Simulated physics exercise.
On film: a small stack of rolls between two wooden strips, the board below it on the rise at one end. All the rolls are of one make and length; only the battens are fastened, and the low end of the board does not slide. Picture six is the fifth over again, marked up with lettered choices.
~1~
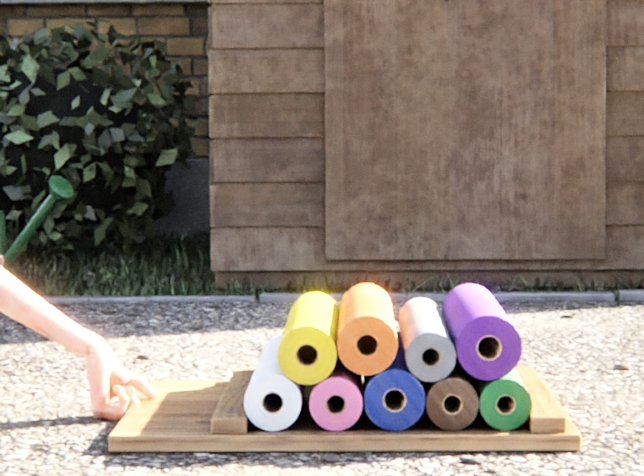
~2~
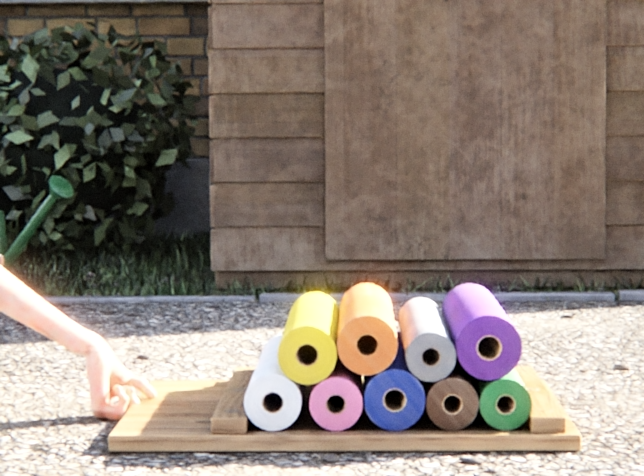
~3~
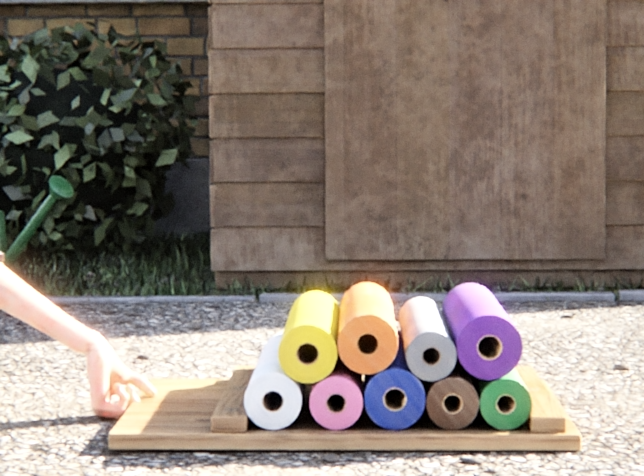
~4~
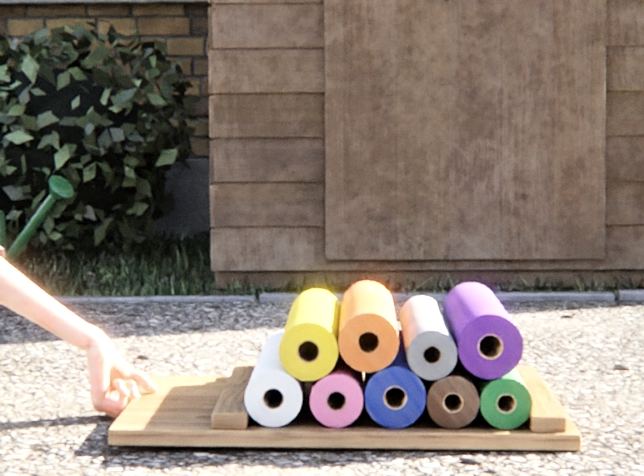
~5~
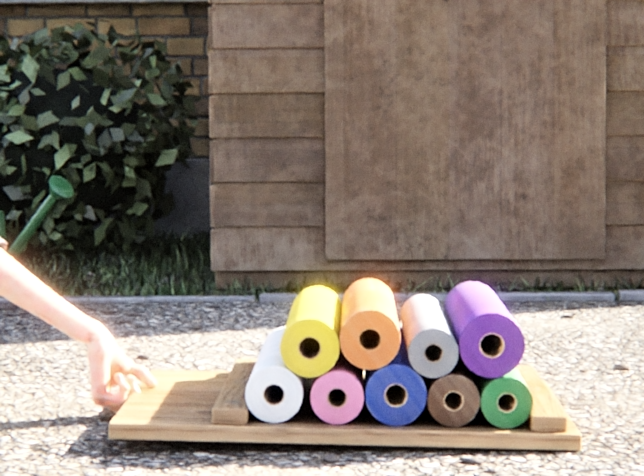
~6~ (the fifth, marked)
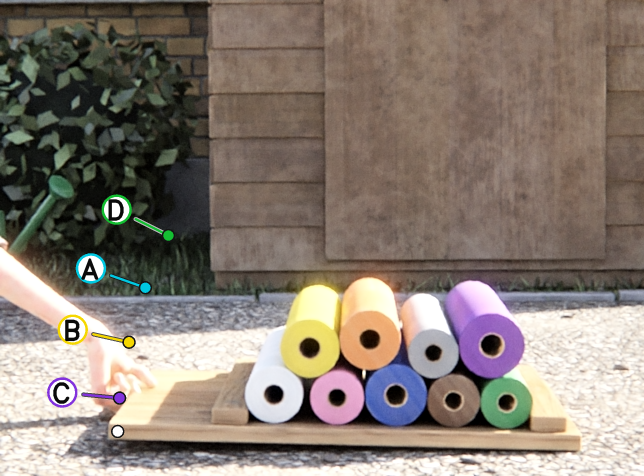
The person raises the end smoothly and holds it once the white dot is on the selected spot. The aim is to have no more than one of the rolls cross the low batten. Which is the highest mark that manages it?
Raise it to A.
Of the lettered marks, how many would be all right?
The number is three.
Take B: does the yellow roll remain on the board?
Yes.
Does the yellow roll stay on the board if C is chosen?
Yes.
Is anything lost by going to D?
At D: Yes.
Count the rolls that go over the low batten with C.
With C, none.
On the marked copy, A at (145, 288); B at (129, 342); C at (119, 398); D at (169, 235); the white dot at (118, 431).
With A. Early on, board at 14°.
Further on, board at 20°.
At the end, board at 20°, one over the low batten (purple).
As for the rest, B none over the low batten; C none over the low batten; D four over the low batten (grey, purple, yellow, orange).
